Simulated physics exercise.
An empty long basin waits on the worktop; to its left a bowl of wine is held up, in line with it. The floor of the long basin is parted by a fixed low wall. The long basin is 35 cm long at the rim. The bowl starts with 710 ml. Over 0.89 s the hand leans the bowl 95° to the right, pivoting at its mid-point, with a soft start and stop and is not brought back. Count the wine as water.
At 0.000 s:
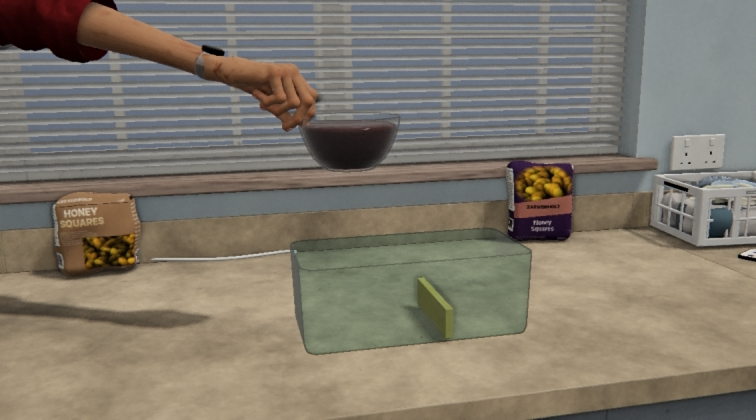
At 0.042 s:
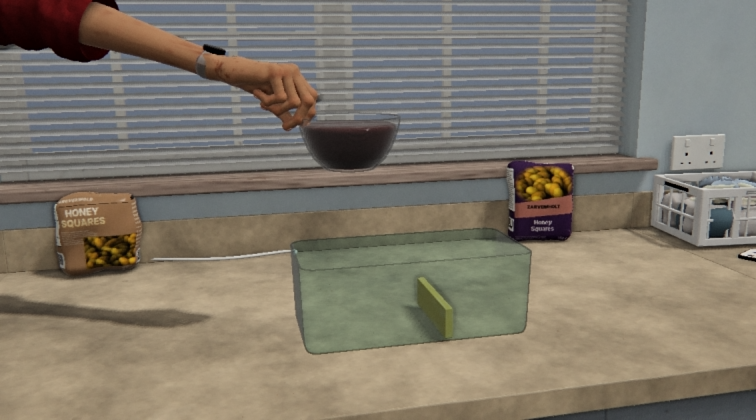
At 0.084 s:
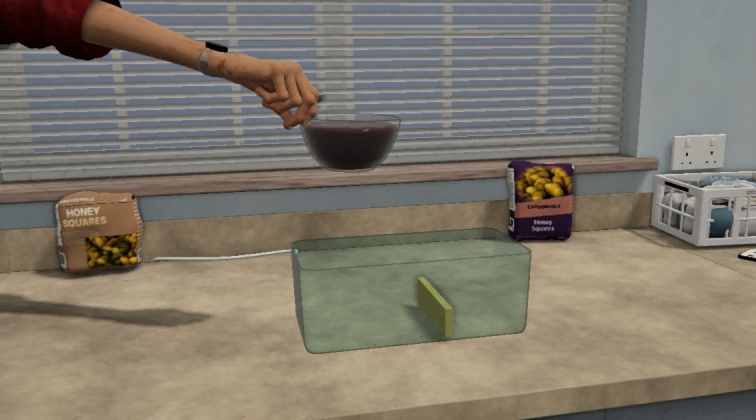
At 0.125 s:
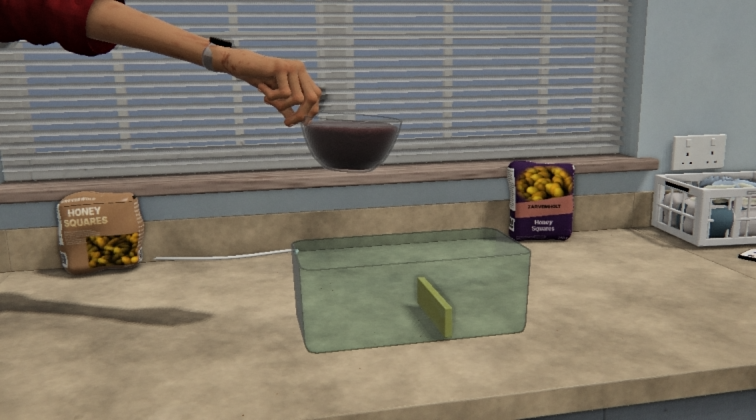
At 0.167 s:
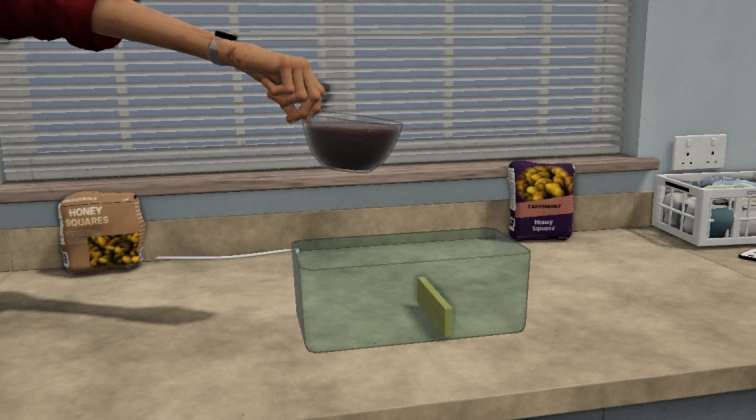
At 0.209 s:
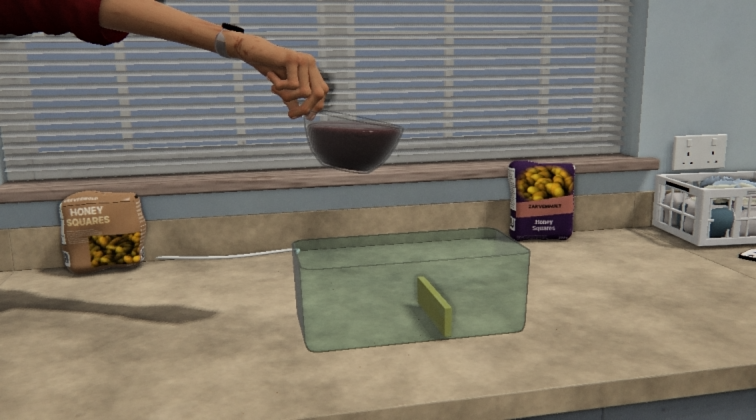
Above a clear basin on a worktop, a hand slowly tilts a bowl of dark liquid slightly right.
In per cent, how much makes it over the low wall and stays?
Roughly 74 per cent is past the wall.
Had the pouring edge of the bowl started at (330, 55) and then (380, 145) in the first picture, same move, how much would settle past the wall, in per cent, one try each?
In turn about 5 and 20 per cent.
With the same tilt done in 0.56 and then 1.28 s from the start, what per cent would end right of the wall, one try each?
First 60, then 75 per cent.
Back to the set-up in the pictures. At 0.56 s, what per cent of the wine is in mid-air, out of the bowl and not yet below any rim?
Near 42 in a hundred.
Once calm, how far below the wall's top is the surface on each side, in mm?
Some 42 mm on the left and 20 mm on the right.
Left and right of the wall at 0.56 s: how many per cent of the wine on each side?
Near 2 on the left, 10 on the right.
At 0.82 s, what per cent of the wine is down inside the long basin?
Near 82 in a hundred.
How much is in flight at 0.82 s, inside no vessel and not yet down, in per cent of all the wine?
About 14 per cent.
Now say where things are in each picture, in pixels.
In the first picture, it leans 0°; its right rim is at (398, 116); the wine meets the walls at (301, 126) and (395, 123); the long basin's rim runs from (295, 257) to (513, 241); the wall's top is at (434, 293).
In the second picture, it leans 1°; its right rim is at (398, 117); the wine meets the walls at (301, 126) and (395, 123).
In the third picture, it leans 2°; its right rim is at (399, 119); the wine meets the walls at (302, 126) and (396, 124).
In the fourth picture, it leans 5°; its right rim is at (400, 121); the wine meets the walls at (303, 126) and (396, 126).
In the fifth picture, it leans 8°; its right rim is at (401, 124); the wine meets the walls at (305, 125) and (397, 126).
In the sixth picture, it leans 12°; its right rim is at (402, 128); the wine meets the walls at (306, 125) and (399, 127).
By 0.56 s the tilt is 67° and 47 per cent is still to pour, 2 is left of the wall and 10 right of it.
By 0.82 s the tilt is 94° and 4 per cent is still to pour, 12 is left of the wall and 70 right of it.
By 1.10 s the tilt is 95° and 0 per cent is still to pour, 25 is left of the wall and 73 right of it.
By 1.39 s the tilt is 95° and 0 per cent is still to pour, 25 is left of the wall and 74 right of it.
At rest 25 per cent lies left of the wall, 74 right of it and 1 outside.
